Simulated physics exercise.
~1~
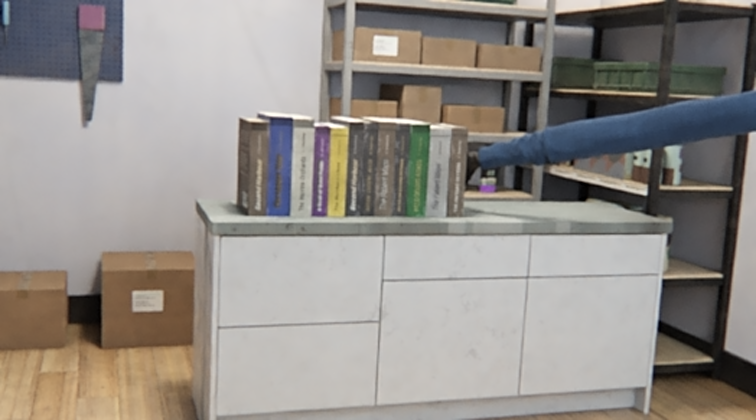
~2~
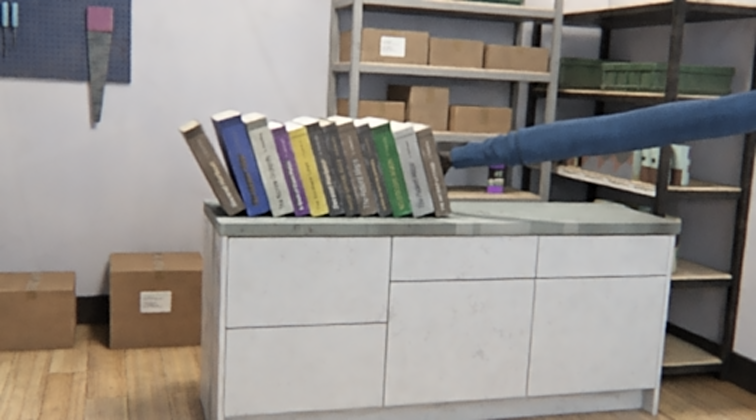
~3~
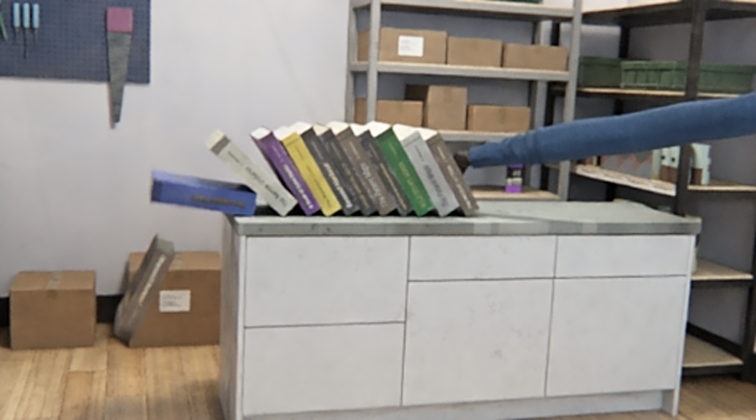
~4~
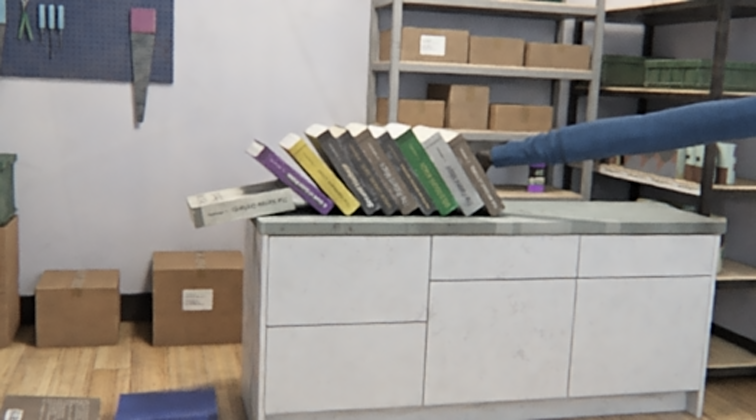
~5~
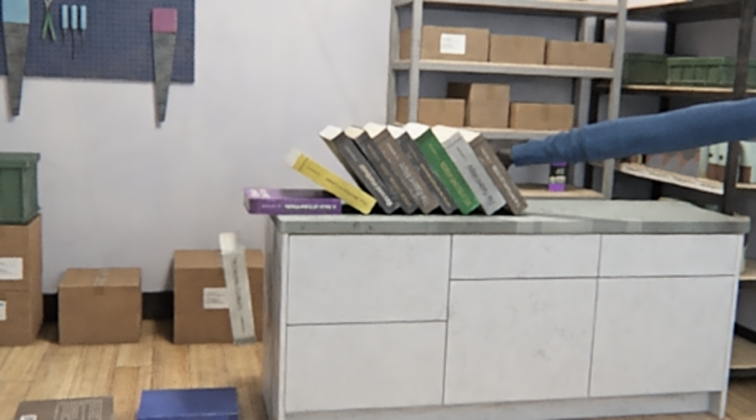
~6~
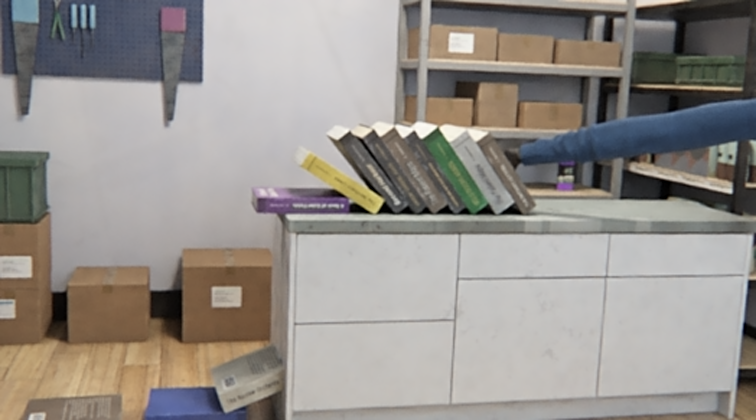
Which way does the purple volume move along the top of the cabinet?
It moves to the left, tipping over until it lies on its side at the cabinet's edge.
